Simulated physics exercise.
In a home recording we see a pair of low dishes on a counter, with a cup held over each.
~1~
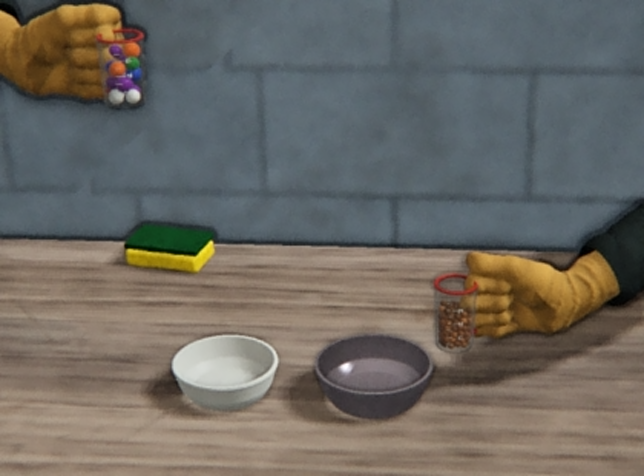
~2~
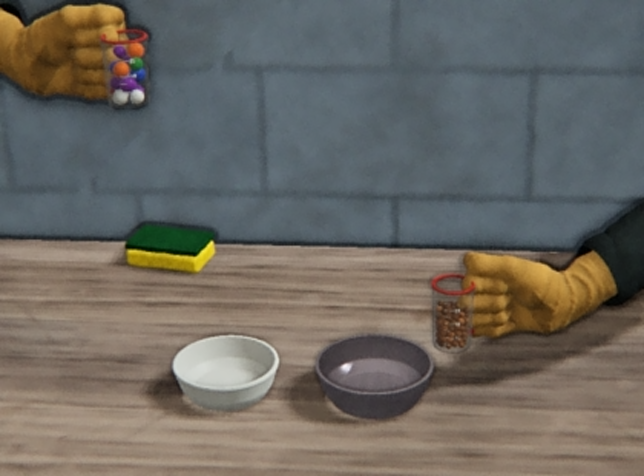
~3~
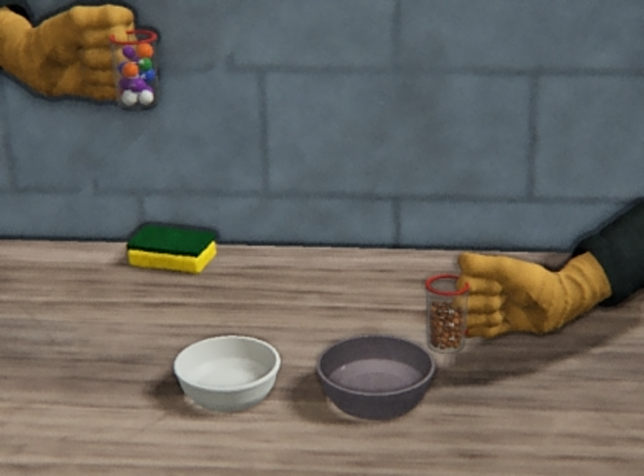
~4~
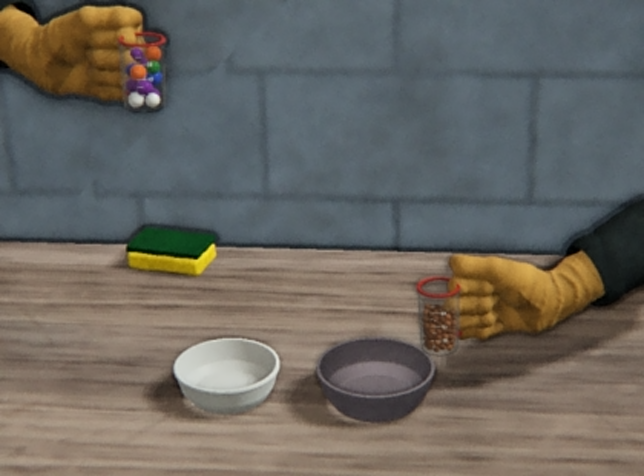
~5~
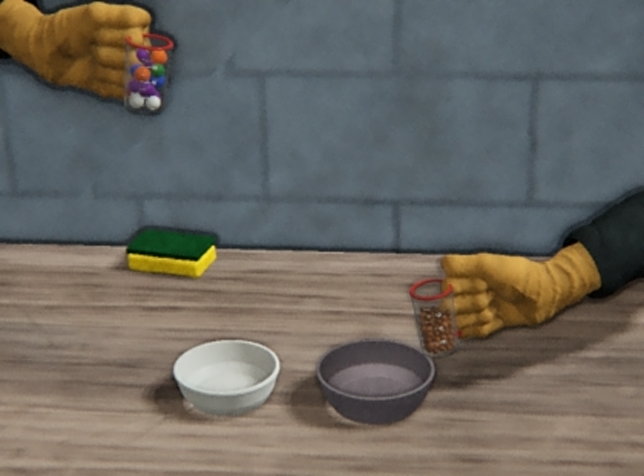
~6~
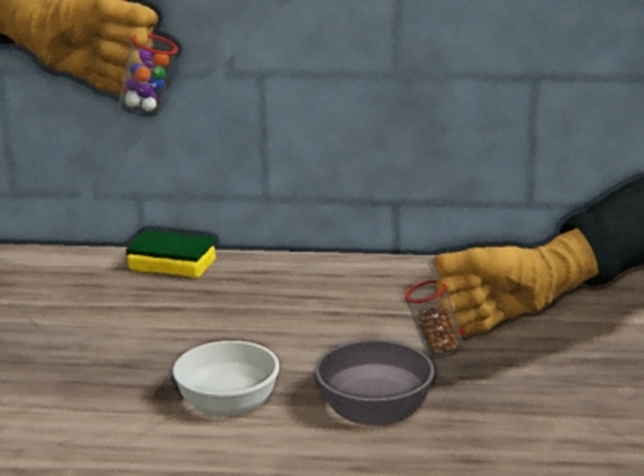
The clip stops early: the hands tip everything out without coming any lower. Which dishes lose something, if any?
Result: Left: Most likely some of it gets out; right: Most likely nothing gets out of it.
Then, 0.27 s past the last view, left, all still in the cup; right, all still in the cup.
Then, 0.62 s past the last view, left, all still in the cup; right, all still in the cup.
Then, 1.00 s past the last view, left, about two thirds still in the cup, about a third in the air; right, most still in the cup, a small part in the dish, a small part in the air.
Finally, left, about a quarter in the dish, about two thirds outside the dish; right, all in the dish, none outside the dish.
